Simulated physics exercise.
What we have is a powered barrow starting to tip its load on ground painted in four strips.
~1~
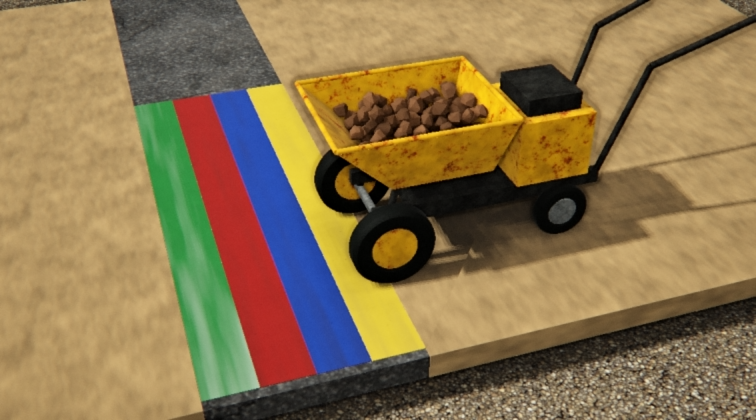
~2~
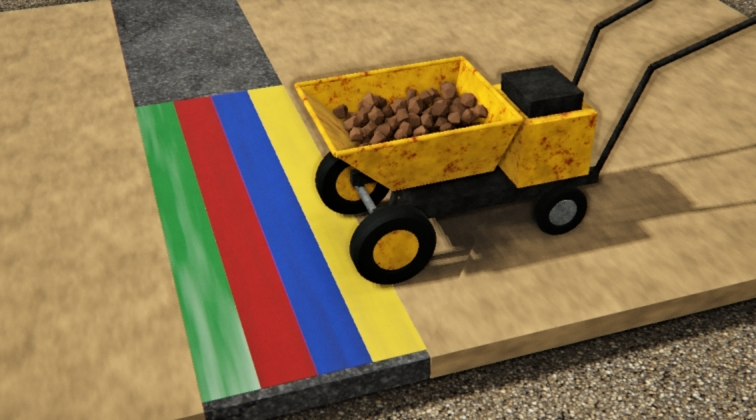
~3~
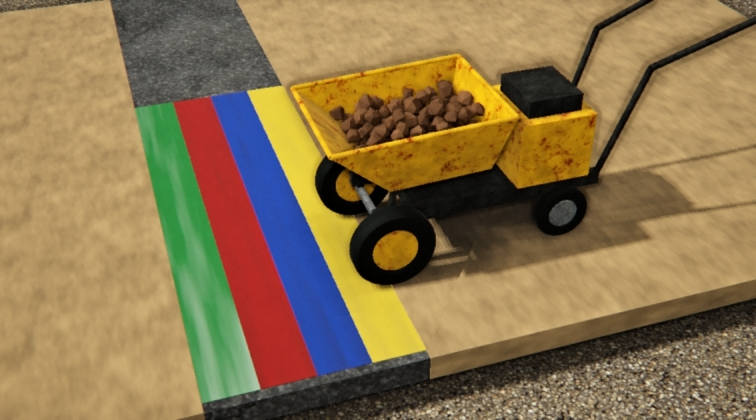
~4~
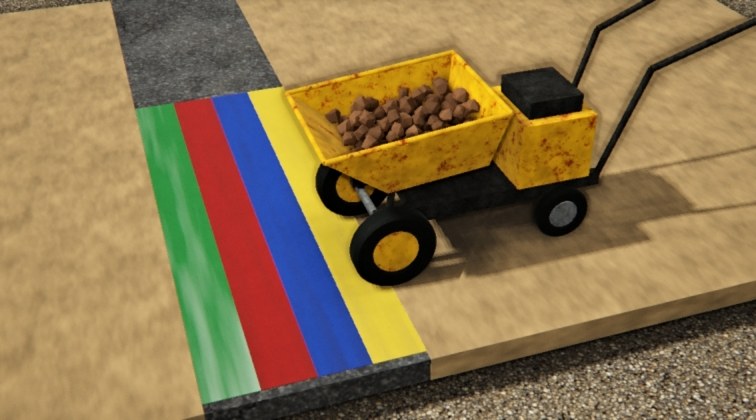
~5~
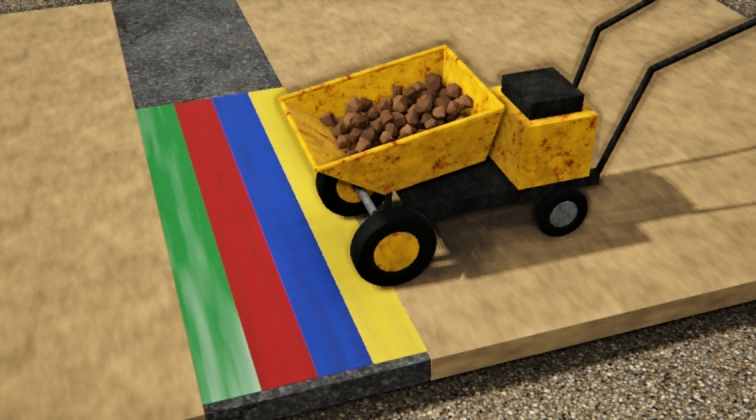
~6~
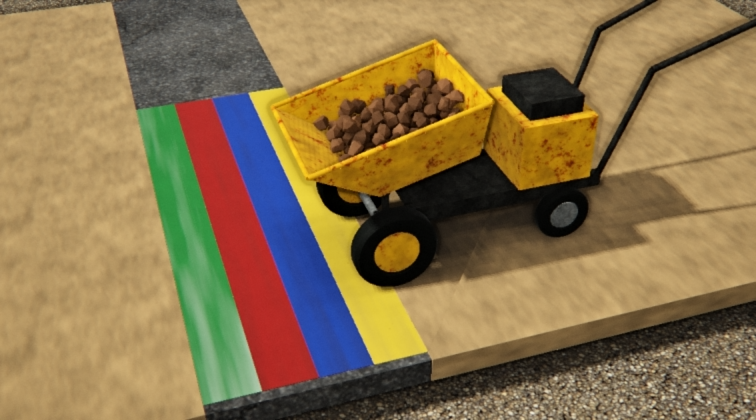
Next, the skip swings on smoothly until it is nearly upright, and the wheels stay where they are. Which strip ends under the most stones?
The green one gets the largest share.
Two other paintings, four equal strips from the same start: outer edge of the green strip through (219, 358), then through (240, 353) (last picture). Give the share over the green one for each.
First some 30, then 20 per cent.
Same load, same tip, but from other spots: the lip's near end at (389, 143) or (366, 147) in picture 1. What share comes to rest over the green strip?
About 20 and 30 per cent.
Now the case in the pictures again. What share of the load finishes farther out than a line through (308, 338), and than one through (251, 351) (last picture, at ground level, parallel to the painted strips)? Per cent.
First some 70, then 60 per cent.
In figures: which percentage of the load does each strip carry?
Yellow strip near 0; blue strip near 0; red strip near 10; green strip near 35.
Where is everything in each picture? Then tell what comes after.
In the first frame, lip of the skip near (337, 152), level; top of the load near (427, 120), clay clods; yellow strip near (378, 313); blue strip near (327, 324); red strip near (274, 336); green strip near (219, 349).
In the second frame, lip of the skip near (336, 154), level; top of the load near (429, 116).
In the third frame, lip of the skip near (331, 158), tipped barely; top of the load near (426, 115).
In the fourth frame, lip of the skip near (325, 163), tipped a little; top of the load near (421, 114).
In the fifth frame, lip of the skip near (317, 170), tipped a little; top of the load near (426, 102).
In the sixth frame, lip of the skip near (309, 178), tipped clearly; top of the load near (434, 100); yellow strip near (380, 316); blue strip near (329, 328); red strip near (276, 340); green strip near (221, 352).
Shortly afterwards, skip tipped steeply; the whole lot in the skip.
Next, skip tipped right over; near half in the skip; a little over the red strip; near a quarter over the green strip.
Some moments later, skip tipped right over; near a third in the skip; a little over the red strip; near a third over the green strip; near a quarter off the paint.
In the end, skip tipped right over; near a third in the skip; none at all over the yellow strip; none at all over the blue strip; a little over the red strip; near a third over the green strip; near a quarter off the paint.
